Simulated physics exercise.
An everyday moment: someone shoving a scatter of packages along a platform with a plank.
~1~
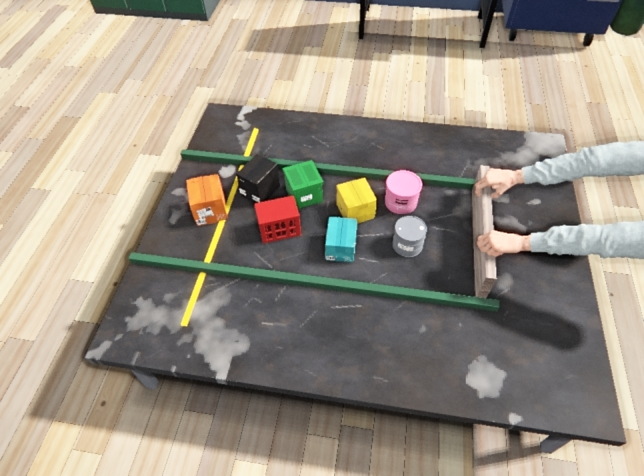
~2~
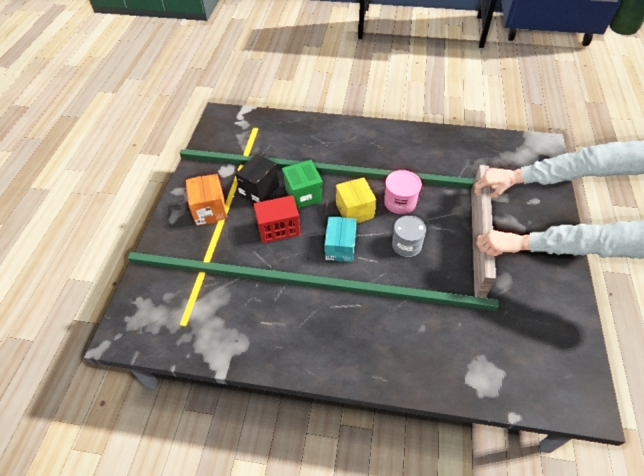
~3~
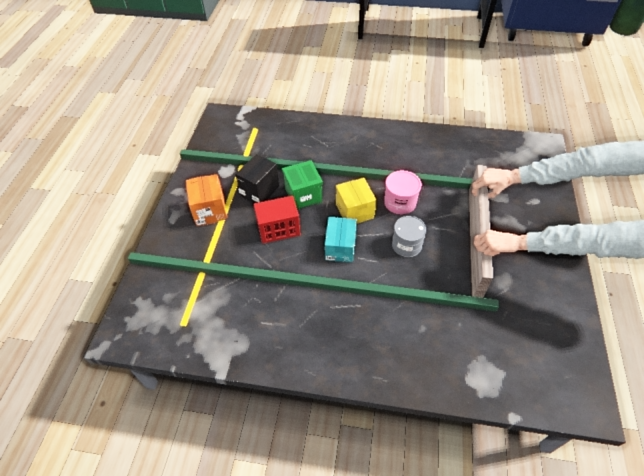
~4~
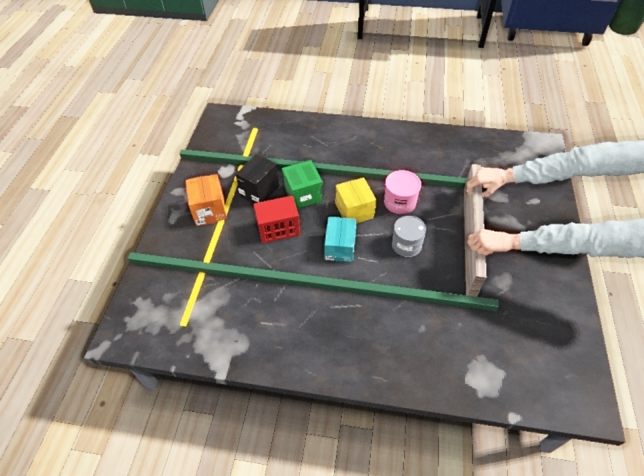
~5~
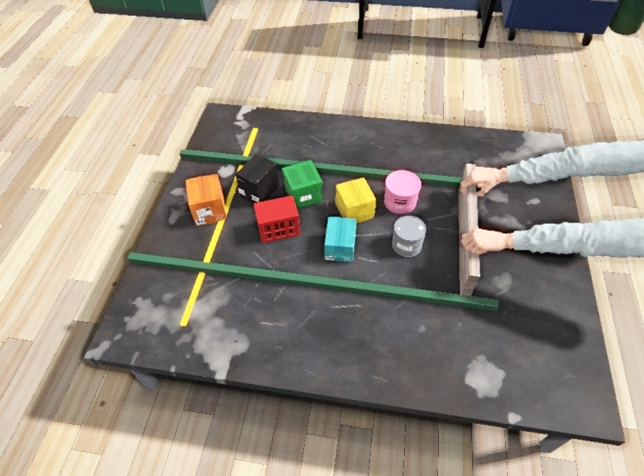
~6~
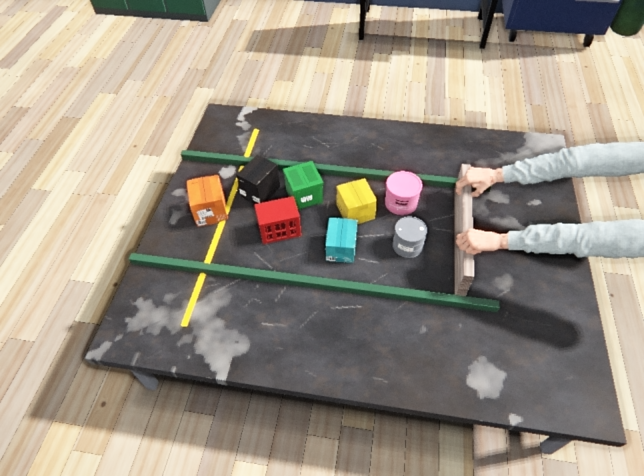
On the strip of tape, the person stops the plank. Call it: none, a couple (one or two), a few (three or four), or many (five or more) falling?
Call: A couple.
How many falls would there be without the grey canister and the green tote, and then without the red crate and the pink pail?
0, then 1.
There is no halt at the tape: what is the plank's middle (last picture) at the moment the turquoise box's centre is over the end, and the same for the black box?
(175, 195) and then (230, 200), give or take.
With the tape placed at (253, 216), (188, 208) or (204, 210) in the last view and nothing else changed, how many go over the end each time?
First 0, then 4, then 2.
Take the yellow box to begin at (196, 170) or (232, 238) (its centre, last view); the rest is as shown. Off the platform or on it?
It topples off, then keeps its place.
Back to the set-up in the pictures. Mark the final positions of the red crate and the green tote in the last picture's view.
Approximately (174, 209) for one, approximately (191, 168) for the other.
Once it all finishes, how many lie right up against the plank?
4 of them.
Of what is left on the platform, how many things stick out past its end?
I'd put it at 0.
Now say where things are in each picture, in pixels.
The first frame shows orange parcel (208, 200); black box (259, 180); red crate (278, 220); plank (483, 229); tape (226, 212).
The second frame shows black box (258, 180); grey canister (409, 236).
The third frame shows red crate (278, 220); plank (480, 229).
The fourth frame shows orange parcel (207, 200); yellow box (355, 202).
The fifth frame shows black box (258, 180); pink pail (402, 193).
The sixth frame shows orange parcel (208, 201); black box (259, 181); red crate (278, 220); plank (463, 228); tape (226, 212).
Early on, none off yet; orange parcel at rest near (208, 201); black box at rest near (259, 181); red crate at rest near (278, 220).
A while later, none off yet; orange parcel at rest near (208, 201); black box travelled a little near (248, 178); red crate travelled a little near (269, 221).
Further along, none off yet; orange parcel travelled about its own width near (179, 200); black box travelled well along near (202, 174); red crate travelled well along near (215, 215).
Finally, the number that fall off is one or two; lost, black box and orange parcel.
